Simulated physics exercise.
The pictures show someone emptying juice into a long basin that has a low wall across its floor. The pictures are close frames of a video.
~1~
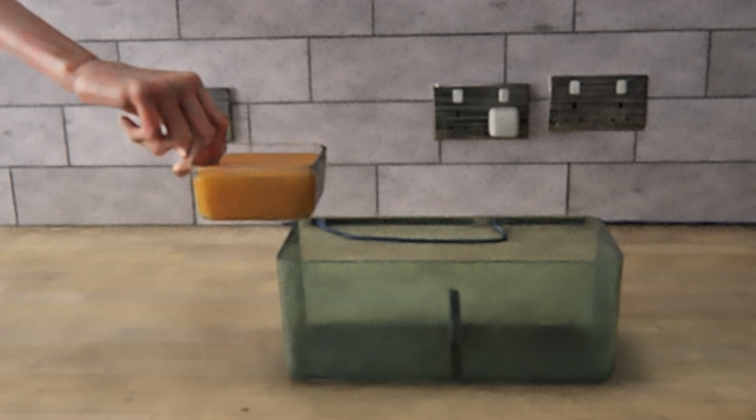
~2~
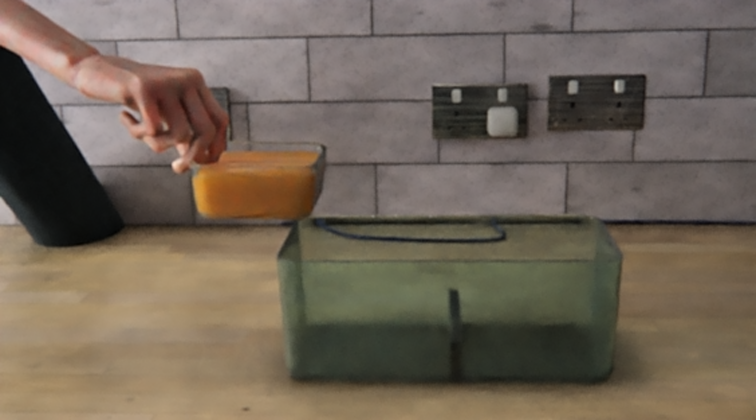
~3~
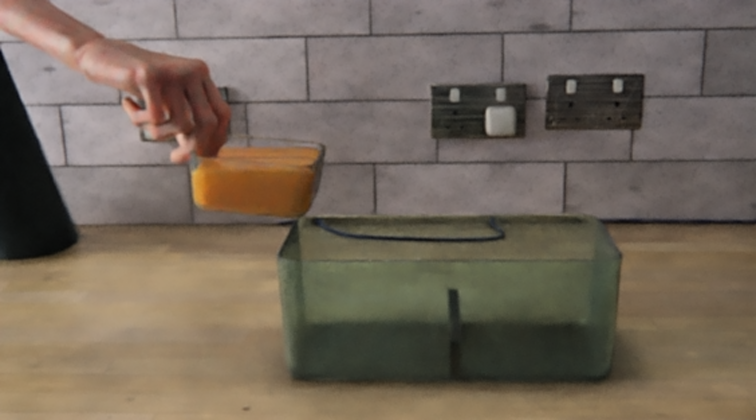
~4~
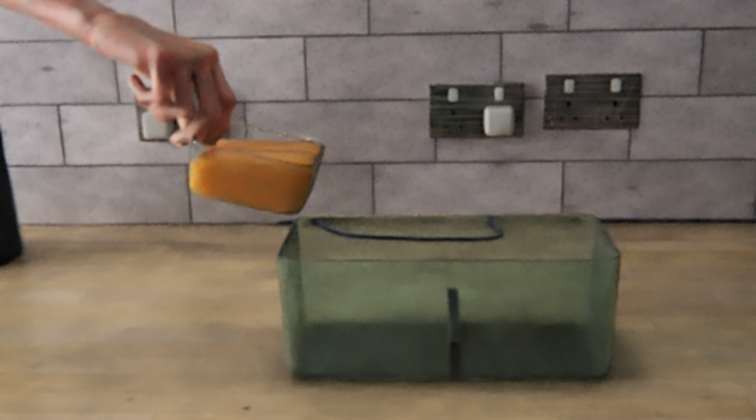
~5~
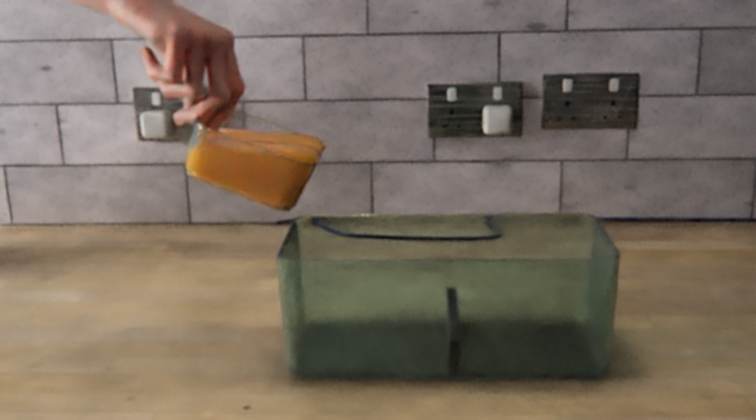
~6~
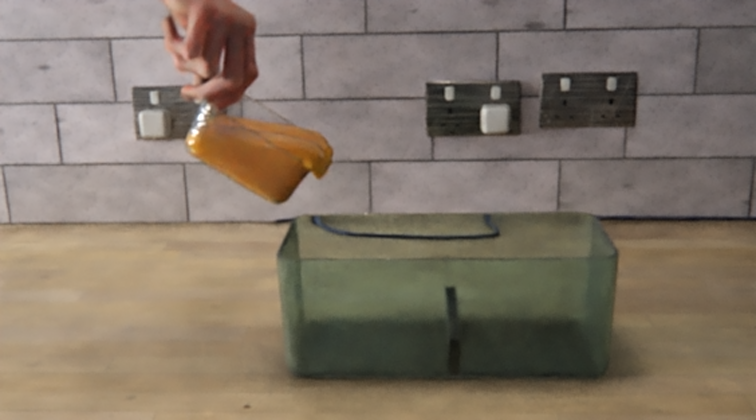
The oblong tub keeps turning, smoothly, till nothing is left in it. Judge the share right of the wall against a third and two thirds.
It comes to not even a third.
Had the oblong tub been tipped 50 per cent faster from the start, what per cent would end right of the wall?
Some 15 per cent.
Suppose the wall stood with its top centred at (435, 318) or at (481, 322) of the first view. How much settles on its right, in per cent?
In turn 40 and 15 in a hundred.
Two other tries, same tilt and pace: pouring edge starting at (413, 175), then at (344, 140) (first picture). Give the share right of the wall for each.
Roughly 85 per cent, and 55 per cent.
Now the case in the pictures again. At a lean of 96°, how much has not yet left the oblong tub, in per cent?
Some 10 per cent.
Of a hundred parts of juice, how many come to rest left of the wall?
Close to 85 per cent.
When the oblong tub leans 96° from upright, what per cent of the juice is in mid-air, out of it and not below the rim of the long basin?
Roughly 45 in a hundred.
A moment on, the oblong tub is tipped on its side and 12 per cent is still to pour, 41 is left of the wall and 0 right of it.
Next, the oblong tub is tipped right over and 0 per cent is still to pour, 91 is left of the wall and 5 right of it.
Then the oblong tub is tipped right over and 0 per cent is still to pour, 88 is left of the wall and 7 right of it.
Later the oblong tub is tipped right over and 0 per cent is still to pour, 84 is left of the wall and 11 right of it.
In the end 84 per cent lies left of the wall, 11 right of it and 5 outside.
